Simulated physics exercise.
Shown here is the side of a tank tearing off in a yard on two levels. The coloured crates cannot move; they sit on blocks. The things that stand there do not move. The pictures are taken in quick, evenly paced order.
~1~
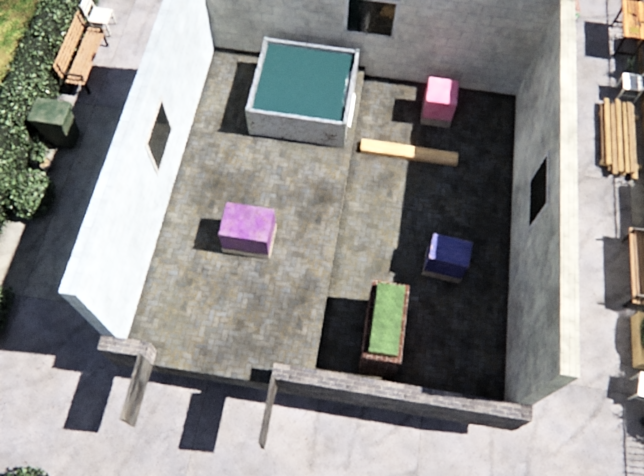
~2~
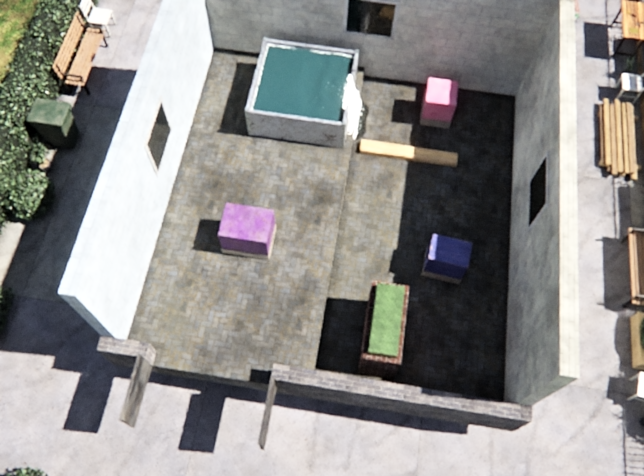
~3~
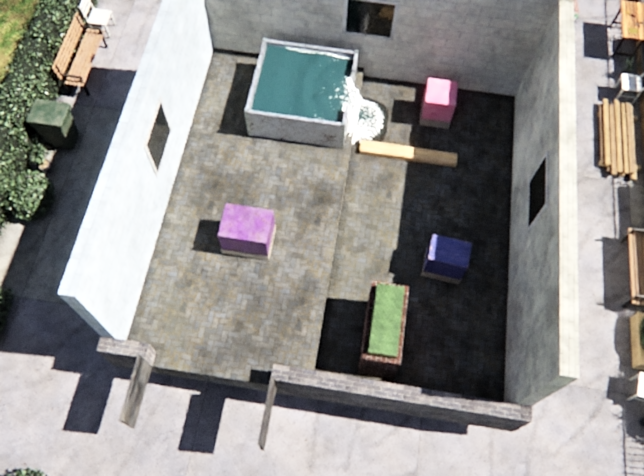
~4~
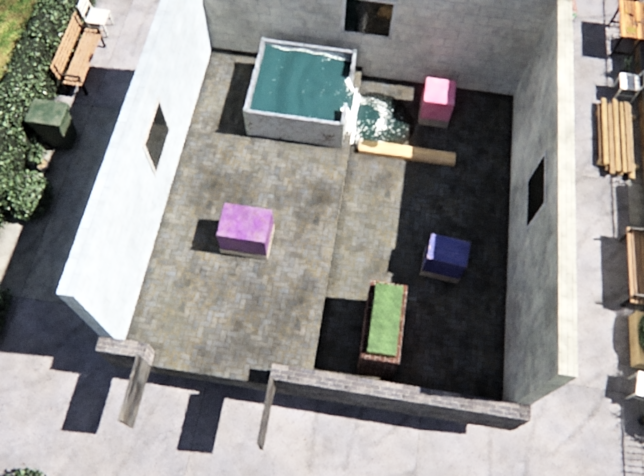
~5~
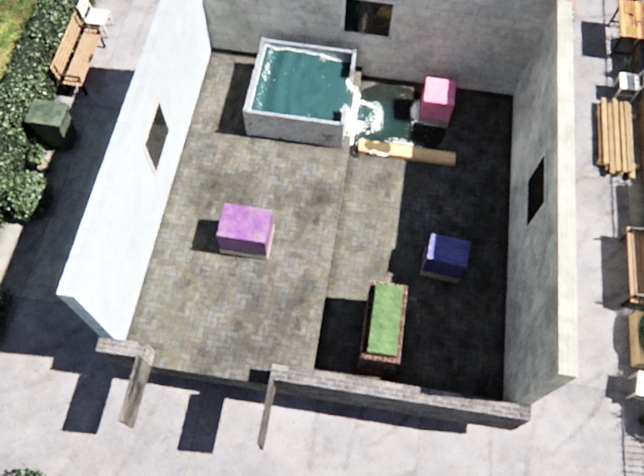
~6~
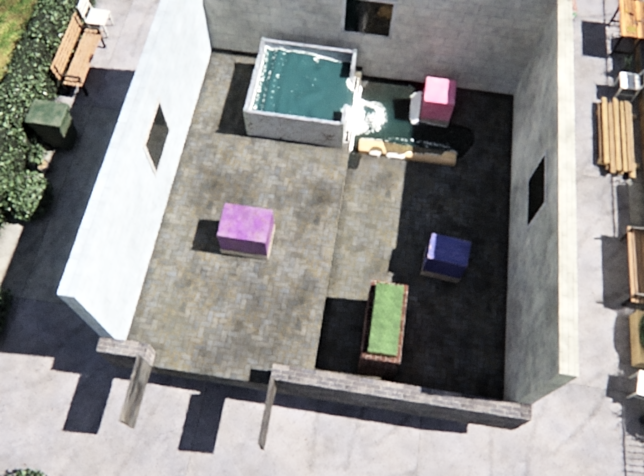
In a walled, paved yard seen from above, an open tank of teal water stands full and still near the back wall. White water bursts from its right side, splashes onto the paving, then spreads rightward past the pink block and around the pale beam while the blocks stay put.
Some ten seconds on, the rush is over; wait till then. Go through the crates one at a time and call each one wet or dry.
The purple crate is dry. The blue crate is dry. The pink crate is wet.
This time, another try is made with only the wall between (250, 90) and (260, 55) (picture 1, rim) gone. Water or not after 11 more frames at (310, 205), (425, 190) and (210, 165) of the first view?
Unwetted / unwetted / soaked.
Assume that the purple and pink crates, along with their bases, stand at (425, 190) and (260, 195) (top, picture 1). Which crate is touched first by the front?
I'd say the purple crate comes first.
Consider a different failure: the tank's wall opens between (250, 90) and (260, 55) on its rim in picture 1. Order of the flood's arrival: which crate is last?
The one in blue, by my reading.
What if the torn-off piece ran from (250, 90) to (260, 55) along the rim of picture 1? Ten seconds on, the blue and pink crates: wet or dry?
The blue one is untouched; the pink one is untouched.
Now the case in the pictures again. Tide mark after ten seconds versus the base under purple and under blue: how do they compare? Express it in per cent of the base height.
Roughly 0 percent, then 80 percent.
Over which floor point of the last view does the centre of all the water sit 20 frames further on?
I'd point to (392, 136).
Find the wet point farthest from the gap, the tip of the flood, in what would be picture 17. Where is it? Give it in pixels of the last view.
Approximate pixel: (506, 279).
A moment on, water covers 20 % of the floor; the purple crate not reached, the blue crate not reached, the pink crate water round its plinth.
Next, water covers 25 % of the floor; the purple crate not reached, the blue crate water round its plinth, the pink crate water round its plinth.
Then, water covers 30 % of the floor; the purple crate not reached, the blue crate water round its plinth, the pink crate water round its plinth.
Later, water covers 45 % of the floor; the purple crate not reached, the blue crate water round its plinth, the pink crate water round its plinth.
In the end, water covers 55 % of the floor; the purple crate stayed above the water, the blue crate stayed above the water, the pink crate was topped.
